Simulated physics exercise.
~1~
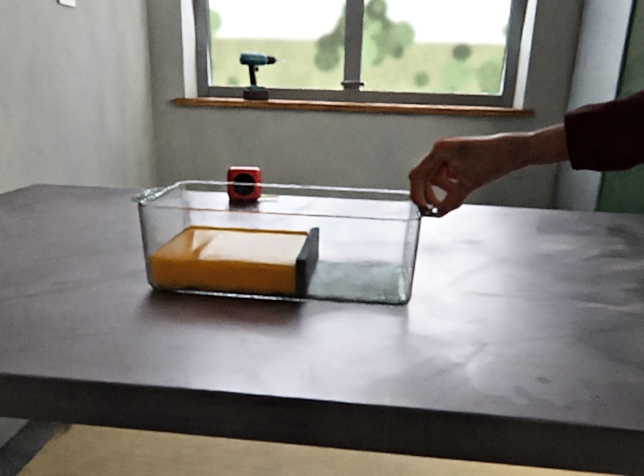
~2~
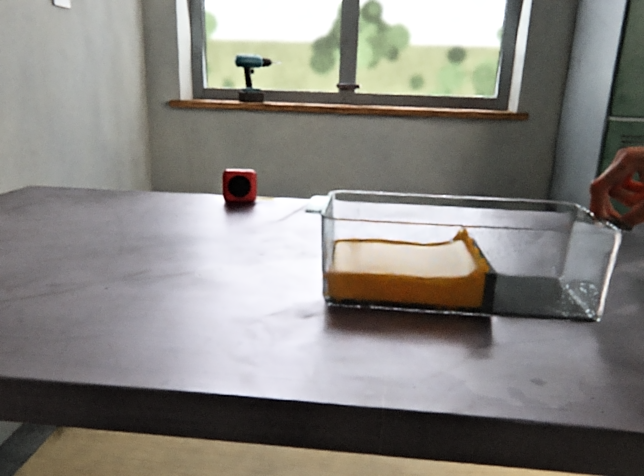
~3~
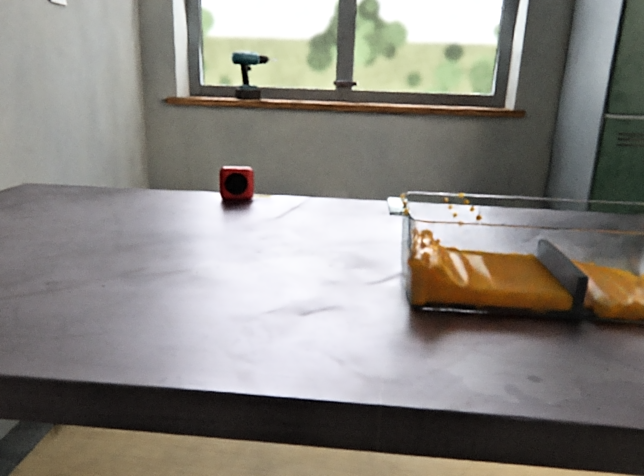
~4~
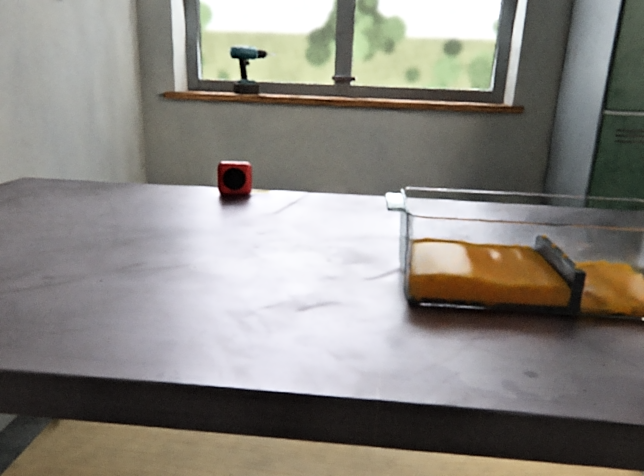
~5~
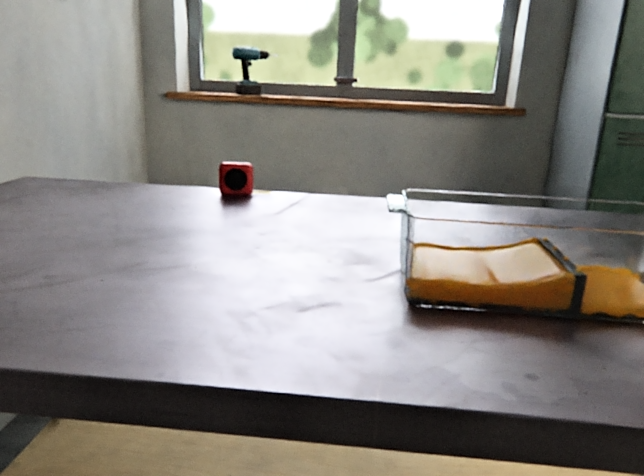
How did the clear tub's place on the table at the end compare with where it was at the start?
It started a little left of the middle of the view, in front of the small red box, and ended well over to the right, with its right end out of view.
